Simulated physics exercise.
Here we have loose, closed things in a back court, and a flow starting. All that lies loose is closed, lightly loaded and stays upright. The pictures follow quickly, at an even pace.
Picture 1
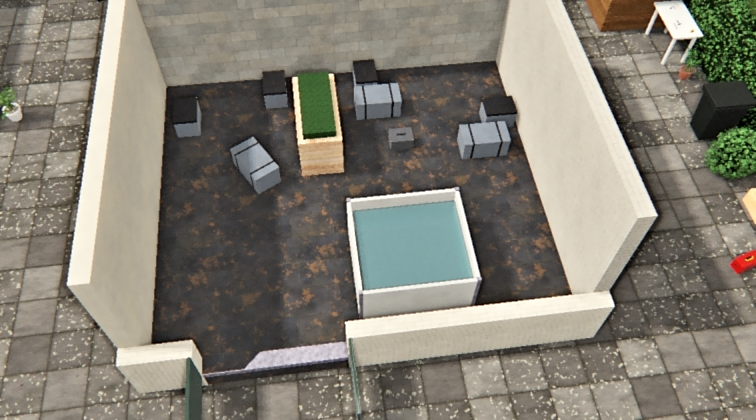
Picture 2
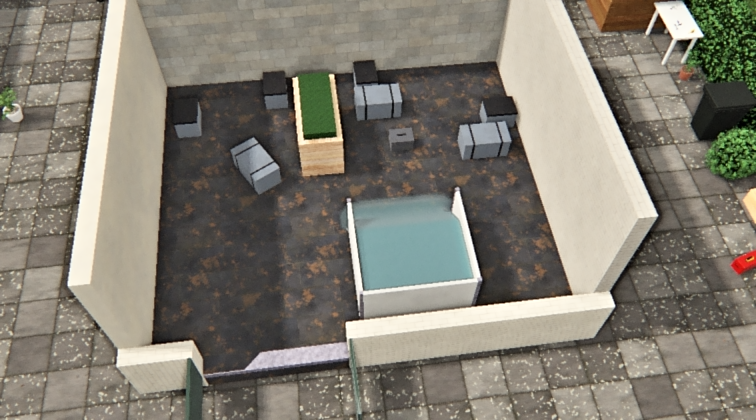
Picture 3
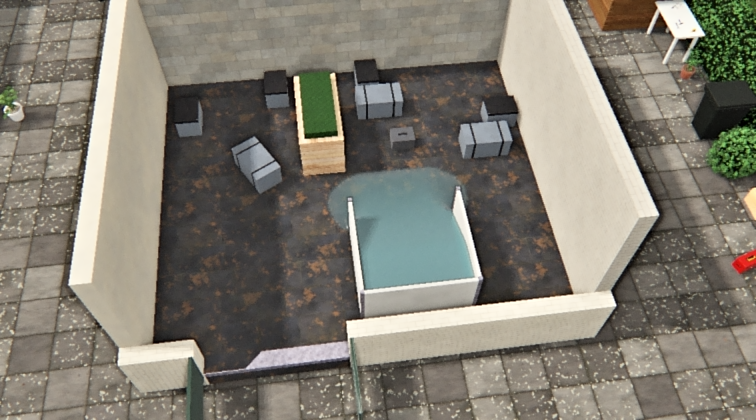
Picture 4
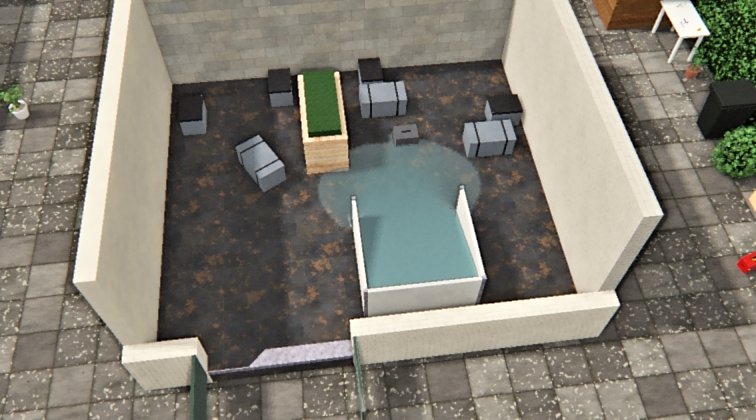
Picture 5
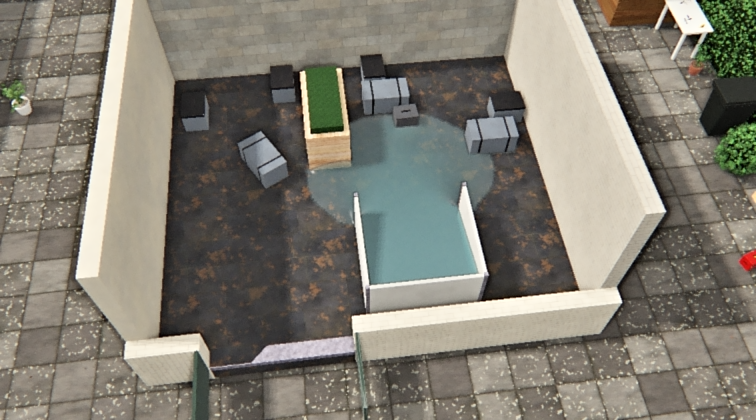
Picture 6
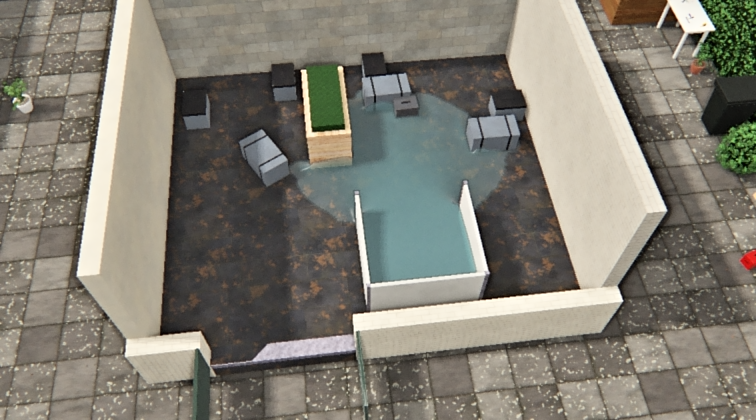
In a walled back court, water spreads from an opened tank and shifts one small box slightly.
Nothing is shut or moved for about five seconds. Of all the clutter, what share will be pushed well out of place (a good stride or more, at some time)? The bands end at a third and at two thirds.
That comes to at least two thirds.
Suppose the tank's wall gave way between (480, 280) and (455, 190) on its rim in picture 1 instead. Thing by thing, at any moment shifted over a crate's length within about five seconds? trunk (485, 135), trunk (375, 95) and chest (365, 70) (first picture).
One after the other: Shifted that much, not that far, moved that far.
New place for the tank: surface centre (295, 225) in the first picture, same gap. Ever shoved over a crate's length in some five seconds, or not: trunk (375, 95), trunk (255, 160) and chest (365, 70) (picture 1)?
In turn: Never so far, swept aside, swept aside.
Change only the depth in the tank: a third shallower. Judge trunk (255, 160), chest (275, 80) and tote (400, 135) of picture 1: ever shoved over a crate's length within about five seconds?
In that order: Under that, yes, swept aside.
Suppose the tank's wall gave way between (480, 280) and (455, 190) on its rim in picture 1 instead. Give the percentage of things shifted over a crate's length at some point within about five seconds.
Roughly 60 per cent.
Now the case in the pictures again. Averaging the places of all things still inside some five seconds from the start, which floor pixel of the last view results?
Roughly at (360, 146).
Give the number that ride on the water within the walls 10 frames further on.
It comes to 5.
A moment on, 1 of 8 are well off their spots; 1 afloat.
Next, 3 of 8 are well off their spots; 5 afloat.
Later, 5 of 8 are well off their spots; 5 afloat.
In the end, 8 of 8 are well off their spots, and 8 have been at some point; 5 afloat.
